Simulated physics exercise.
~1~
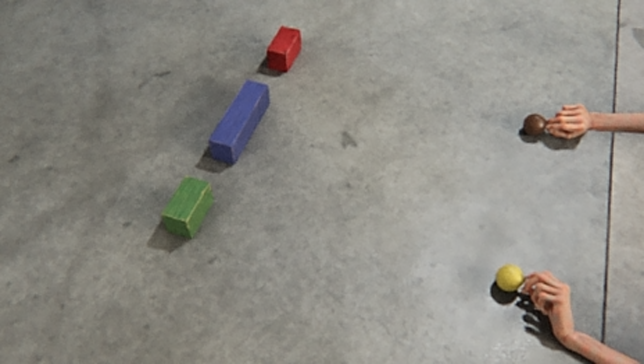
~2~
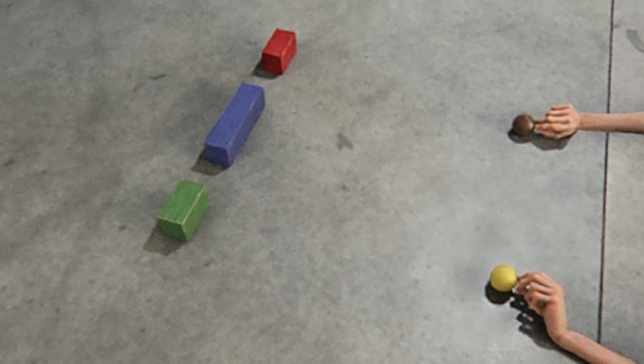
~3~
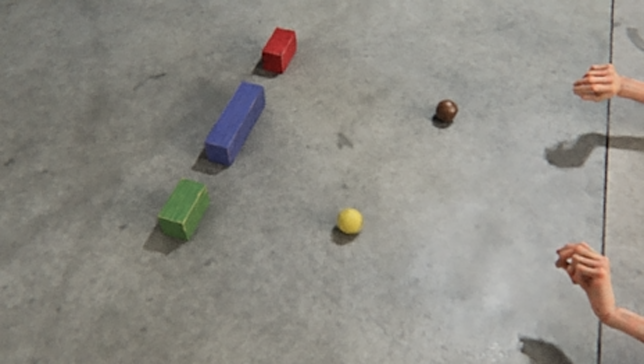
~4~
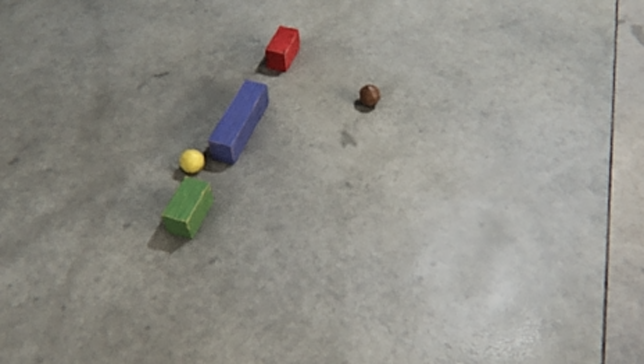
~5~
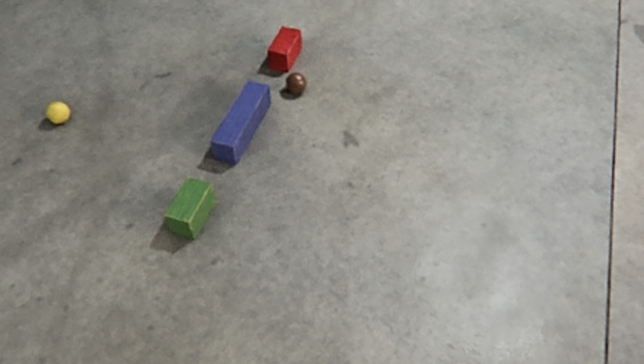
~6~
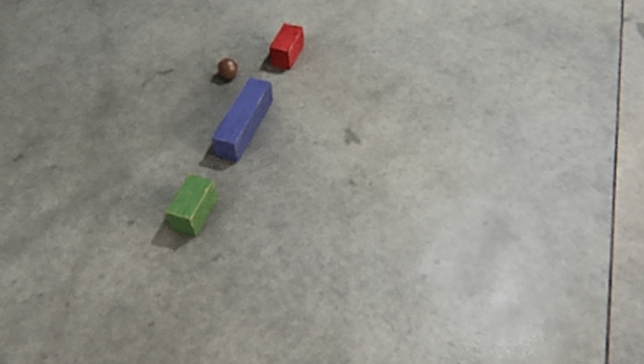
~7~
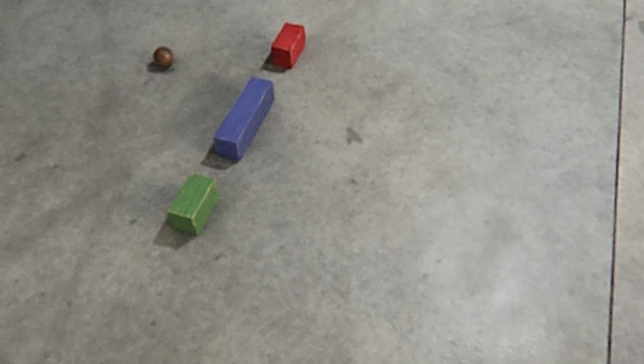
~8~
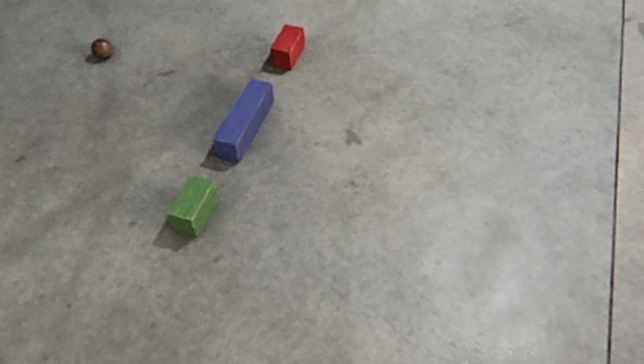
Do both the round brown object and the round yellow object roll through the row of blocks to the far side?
Yes, both roll through. The yellow one goes between the green and blue blocks, and the brown one goes between the blue and red blocks.
